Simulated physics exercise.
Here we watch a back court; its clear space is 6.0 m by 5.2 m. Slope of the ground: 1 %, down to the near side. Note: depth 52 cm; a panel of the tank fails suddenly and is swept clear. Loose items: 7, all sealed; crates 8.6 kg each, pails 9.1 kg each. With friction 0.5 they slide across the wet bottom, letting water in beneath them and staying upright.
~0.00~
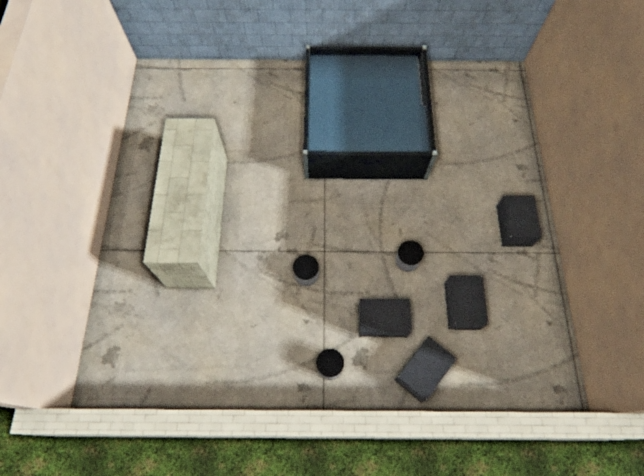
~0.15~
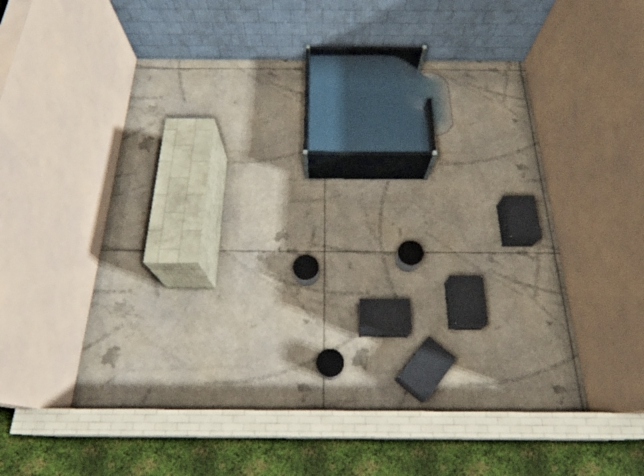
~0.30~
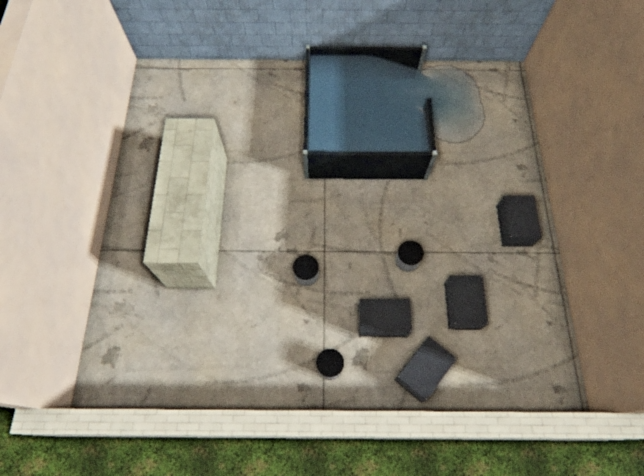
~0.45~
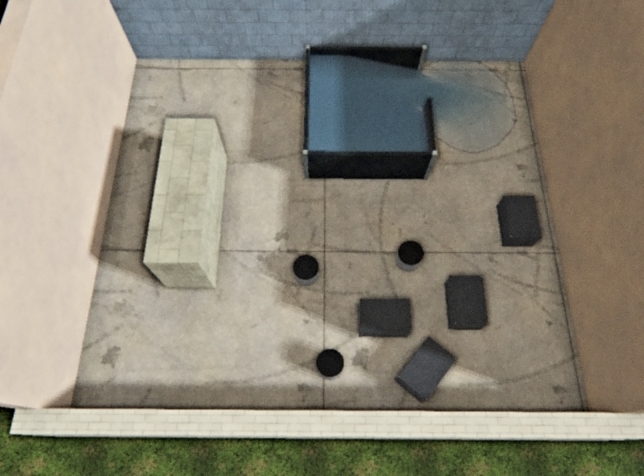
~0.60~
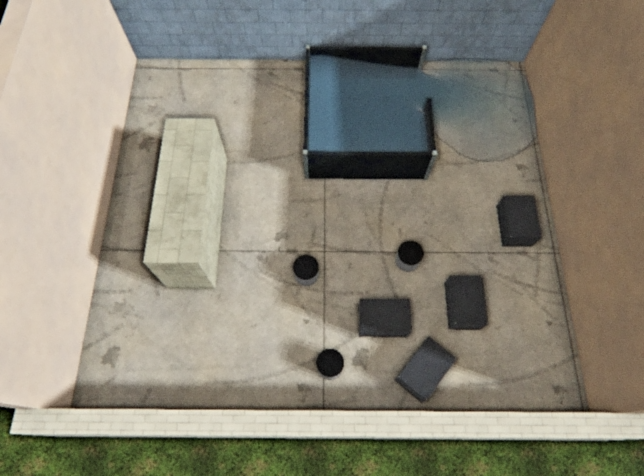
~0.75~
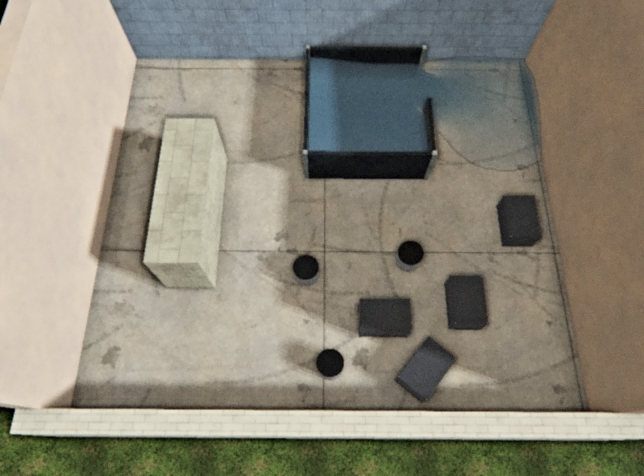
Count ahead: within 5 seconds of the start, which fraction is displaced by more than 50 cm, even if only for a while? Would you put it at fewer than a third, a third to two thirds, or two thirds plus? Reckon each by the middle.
I would say a third to two thirds.
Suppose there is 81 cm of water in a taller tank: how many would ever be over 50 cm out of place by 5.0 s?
The count would be 6.
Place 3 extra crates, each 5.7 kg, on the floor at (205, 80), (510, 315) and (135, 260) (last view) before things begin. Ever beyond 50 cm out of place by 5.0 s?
Order as given: Stays inside it, goes farther, stays inside it.
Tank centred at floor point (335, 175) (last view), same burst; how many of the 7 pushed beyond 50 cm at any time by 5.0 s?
That gives 1 of them.
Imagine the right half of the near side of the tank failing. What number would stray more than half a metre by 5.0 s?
6.
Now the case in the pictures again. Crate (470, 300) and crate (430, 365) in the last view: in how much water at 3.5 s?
5 and 2 cm.
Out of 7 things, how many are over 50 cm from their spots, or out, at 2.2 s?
I get 0.
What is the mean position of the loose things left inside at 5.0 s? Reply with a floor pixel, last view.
I'd say about (354, 336) in the last view.
After 1.1 s 0 of 7 are over 50 cm from their spots; 0 afloat.
After 2.2 s 0 of 7 are over 50 cm from their spots; 0 afloat.
After 3.5 s 2 of 7 are over 50 cm from their spots; 1 afloat.
After 5.0 s 4 of 7 are over 50 cm from their spots, and 4 have been at some point; 3 afloat.
